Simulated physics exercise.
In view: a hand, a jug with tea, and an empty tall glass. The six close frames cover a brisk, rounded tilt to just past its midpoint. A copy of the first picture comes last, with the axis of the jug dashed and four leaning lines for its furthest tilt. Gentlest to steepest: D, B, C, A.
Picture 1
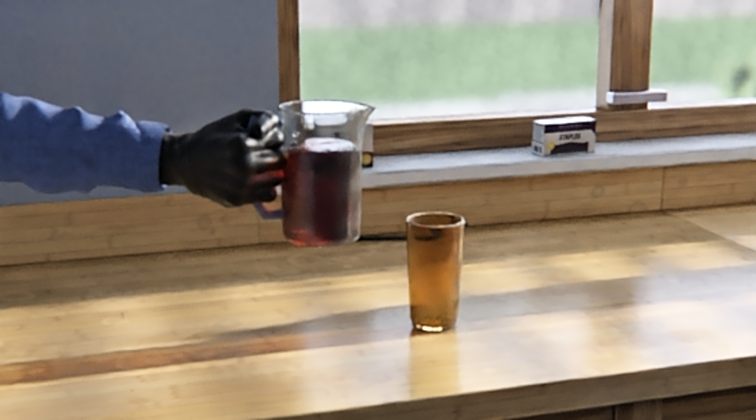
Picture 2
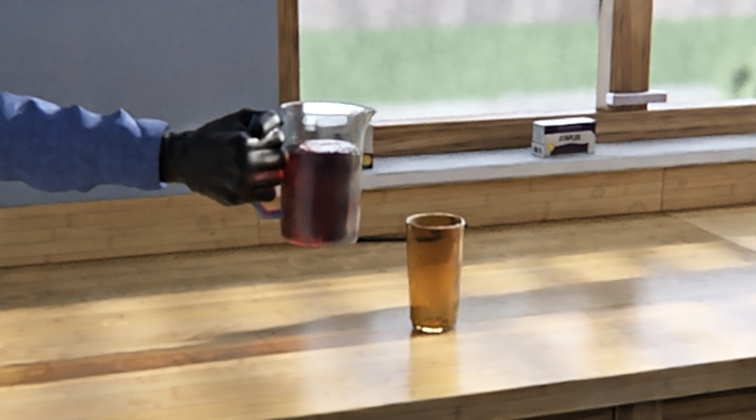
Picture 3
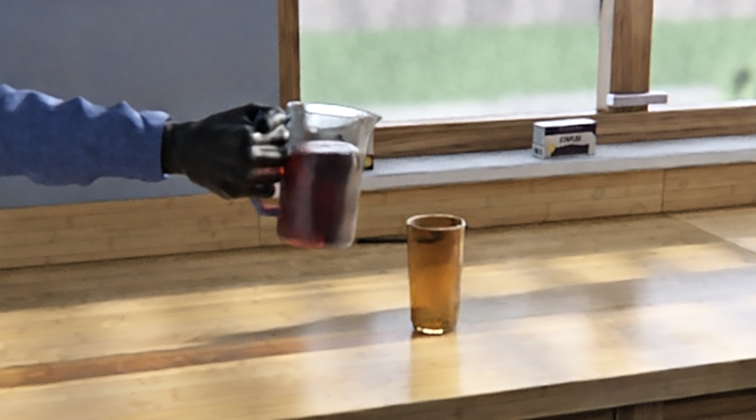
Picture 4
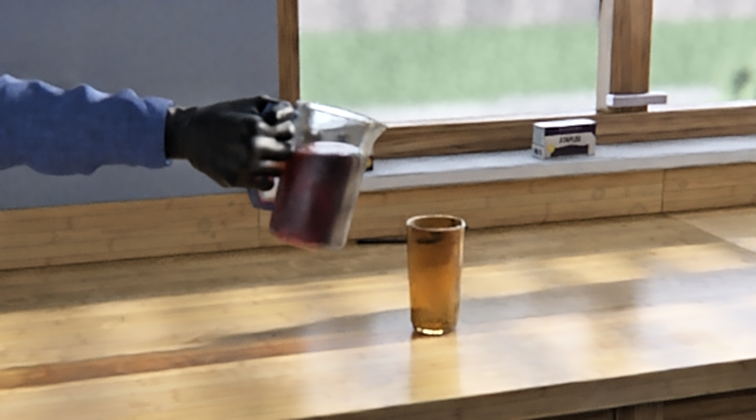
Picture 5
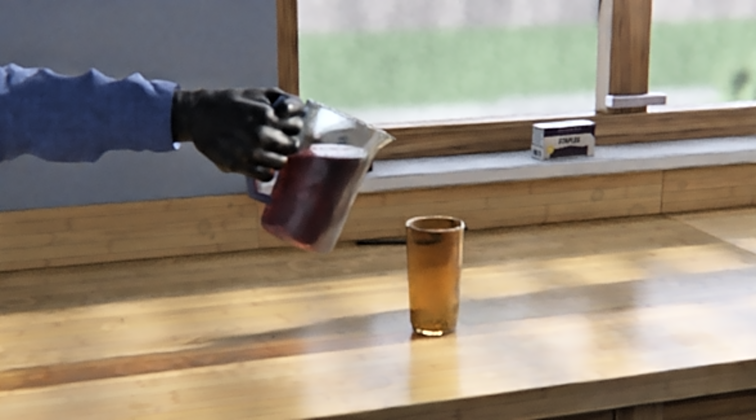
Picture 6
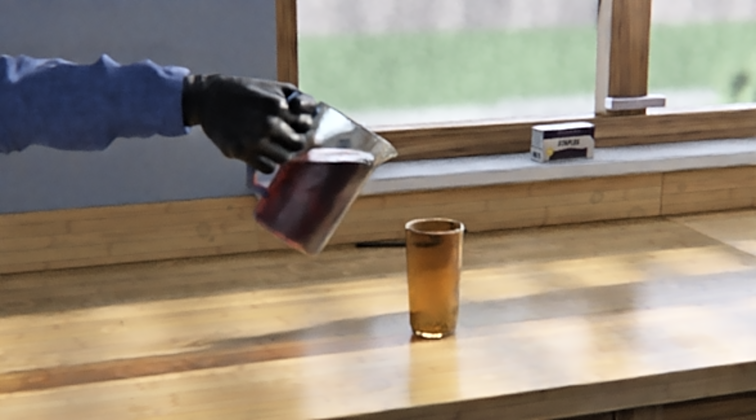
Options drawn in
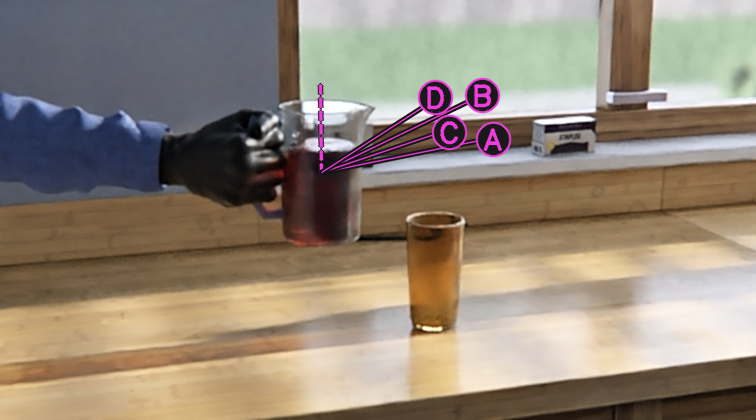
On a sunlit wooden counter by a window, a black-gloved hand tilting a glass jug of dark red liquid rightward near a tall amber glass.
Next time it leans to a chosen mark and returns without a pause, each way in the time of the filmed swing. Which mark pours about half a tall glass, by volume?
The answer is mark B.
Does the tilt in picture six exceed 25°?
Yes.
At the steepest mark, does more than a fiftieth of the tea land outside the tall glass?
Yes, it does.
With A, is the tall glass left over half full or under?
Over.
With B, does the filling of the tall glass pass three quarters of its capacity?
No, it does not.
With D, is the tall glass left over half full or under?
Under half.
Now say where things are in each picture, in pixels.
The first frame shows upright, lip at (374, 107); rim of the tall glass round (435, 219); nothing has left yet.
The second frame shows upright, lip at (375, 110); nothing has left yet.
The third frame shows tipped about 7°, lip at (381, 116); nothing has left yet.
The fourth frame shows tipped about 15°, lip at (387, 125); nothing has left yet.
The fifth frame shows tipped about 24°, lip at (393, 138); nothing has left yet.
The sixth frame shows tipped about 34°, lip at (397, 153); nothing has left yet.
On the marked copy, A at (476, 141); B at (467, 102); C at (432, 135); D at (421, 107).
Choosing A, the tall glass ends with about 83 % of what it can hold; 10 % of the tea is spilt.
Choosing B, the tall glass ends with about 49 % of what it can hold.
Choosing C, the tall glass ends with about 73 % of what it can hold.
Choosing D, the tall glass ends with about 30 % of what it can hold.
